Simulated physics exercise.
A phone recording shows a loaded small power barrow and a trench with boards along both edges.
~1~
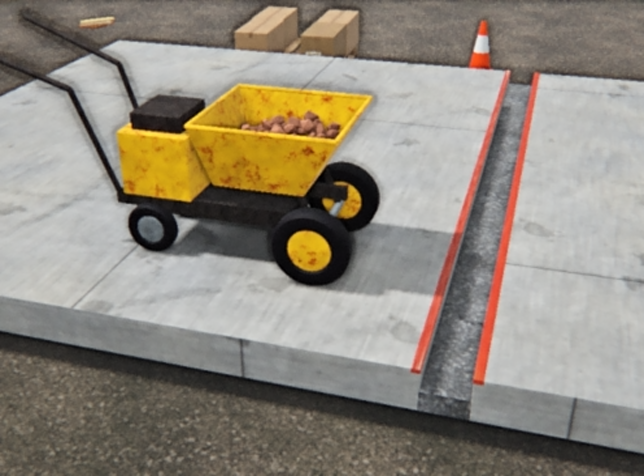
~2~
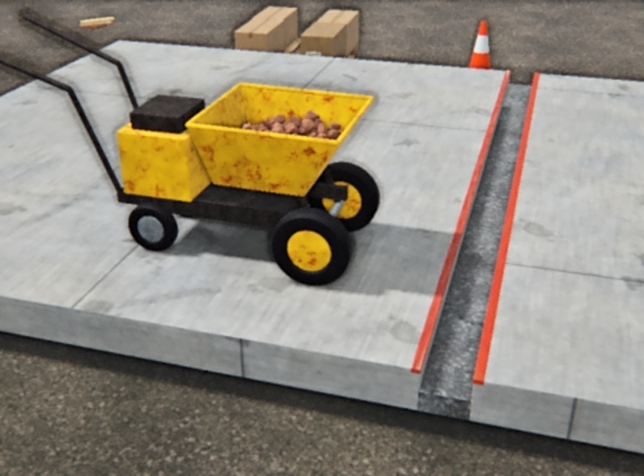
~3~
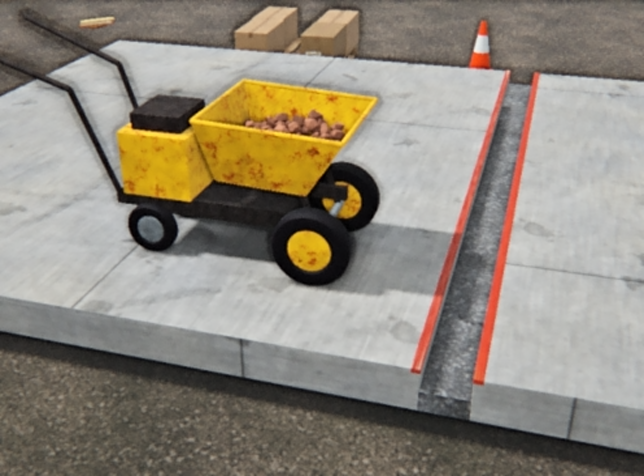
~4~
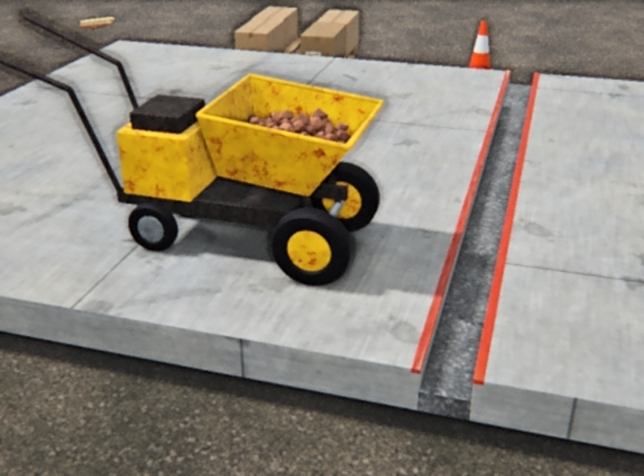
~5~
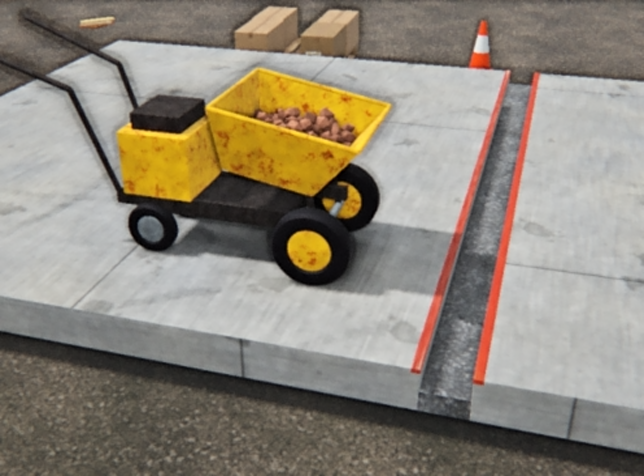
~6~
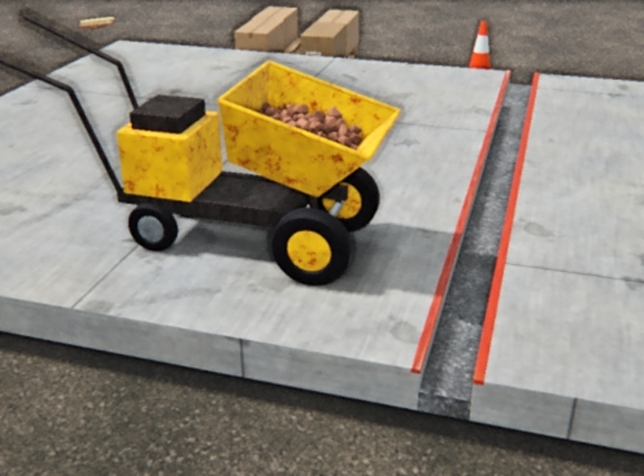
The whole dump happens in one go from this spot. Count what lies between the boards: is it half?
The load ends chiefly in the trench.
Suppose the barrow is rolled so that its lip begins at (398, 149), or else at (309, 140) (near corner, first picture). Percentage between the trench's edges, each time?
Close to 20 in a hundred, and close to 60 in a hundred.
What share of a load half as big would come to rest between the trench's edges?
Roughly 100 percent.
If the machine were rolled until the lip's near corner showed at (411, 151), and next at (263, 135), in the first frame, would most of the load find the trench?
A minority, then a minority.
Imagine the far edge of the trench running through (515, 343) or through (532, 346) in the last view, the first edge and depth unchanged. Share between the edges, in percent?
Well, it'd be something like 90 per cent the first time and 100 per cent the second.
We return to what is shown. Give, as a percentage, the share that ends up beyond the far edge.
Near 10 in every hundred.
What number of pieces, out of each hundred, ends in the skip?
About 0 %.
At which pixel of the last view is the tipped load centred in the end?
Around (470, 276).
Shortly afterwards, skip tipped steeply; the whole lot in the skip.
Next, skip tipped right over; the bulk in the skip; only a few short of the trench; a little in or heaped over the trench.
Some moments later, skip tipped right over; a little in the skip; a little short of the trench; the bulk in or heaped over the trench; a little beyond it.
In the end, skip tipped right over; a little short of the trench; the bulk in or heaped over the trench; a little beyond it.
